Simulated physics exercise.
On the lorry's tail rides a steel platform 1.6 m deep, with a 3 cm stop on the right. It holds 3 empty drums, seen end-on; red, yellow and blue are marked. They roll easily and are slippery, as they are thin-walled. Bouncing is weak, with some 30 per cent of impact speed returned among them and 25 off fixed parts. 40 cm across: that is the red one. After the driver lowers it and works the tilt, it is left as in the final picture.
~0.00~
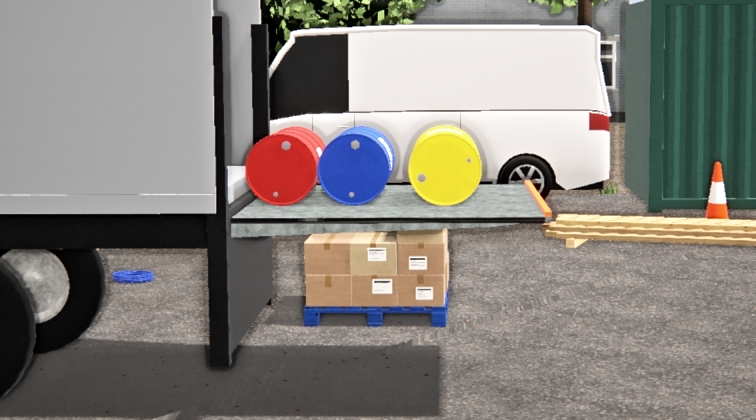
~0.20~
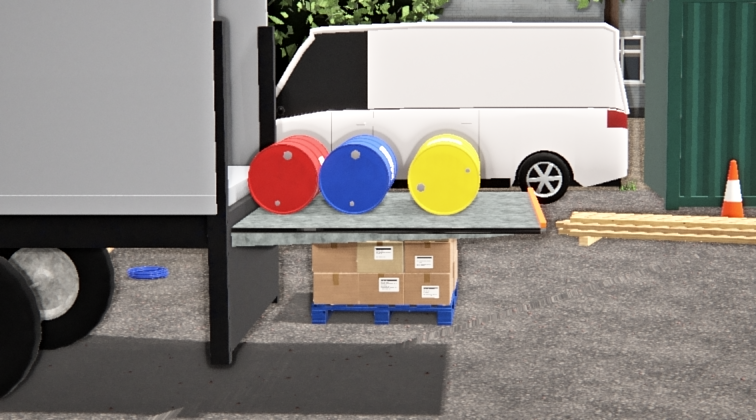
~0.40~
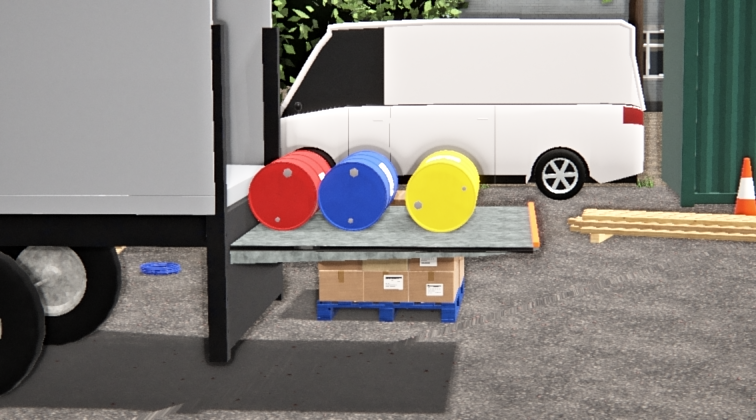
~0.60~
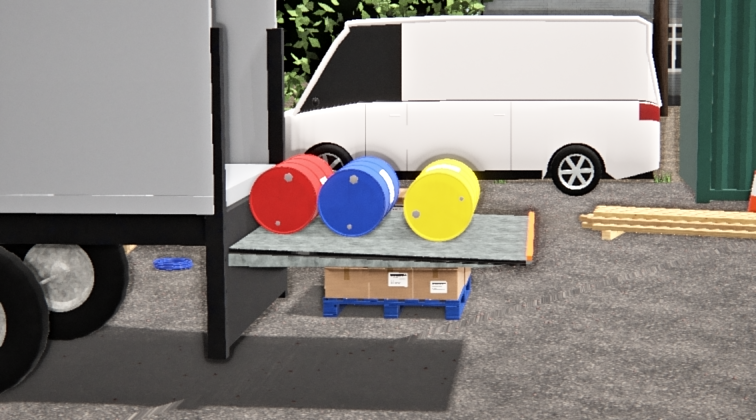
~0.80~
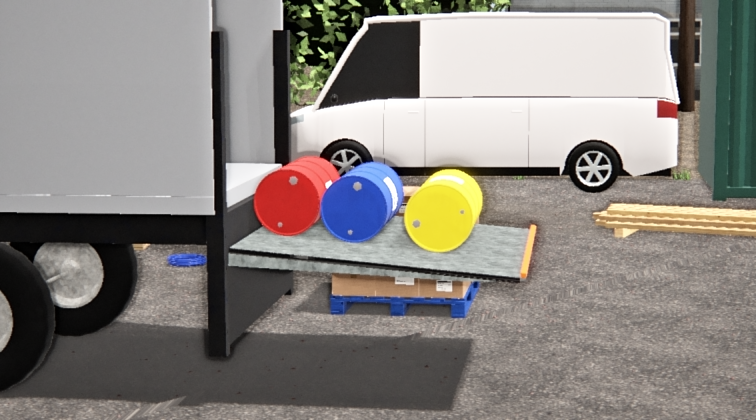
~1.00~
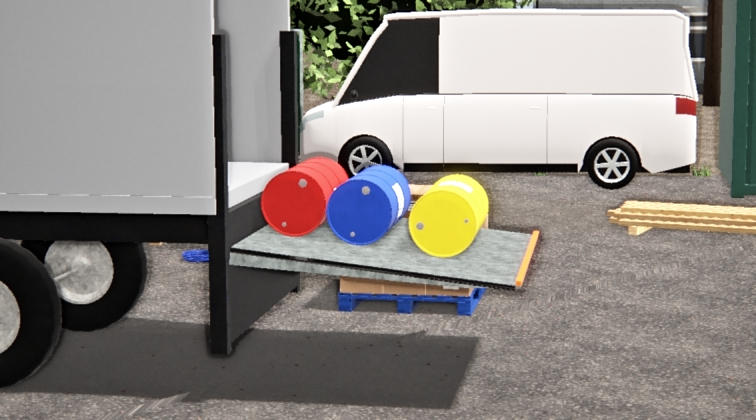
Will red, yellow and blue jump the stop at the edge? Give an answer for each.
In order: Red clears the stop. Yellow clears the stop. Blue clears the stop.
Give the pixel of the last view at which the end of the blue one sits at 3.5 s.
It should be close to pixel (562, 358).
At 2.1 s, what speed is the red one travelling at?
Near 0.7 m/s.
After 2.1 s, red is on the plate, 90 cm from the stop, rolling right; yellow is on the plate, 5 cm from the stop, rolling right; blue is on the plate, 50 cm from the stop, rolling right; 0 of 3 are off.
After 3.5 s, red is over the stop and falling; yellow is off the lift, on the ground; blue is off the lift, on the ground; 3 of 3 are off.
At rest (6.3 s), red is on the ground; yellow is off the lift, on the ground; blue is on the ground; 3 of 3 are off.
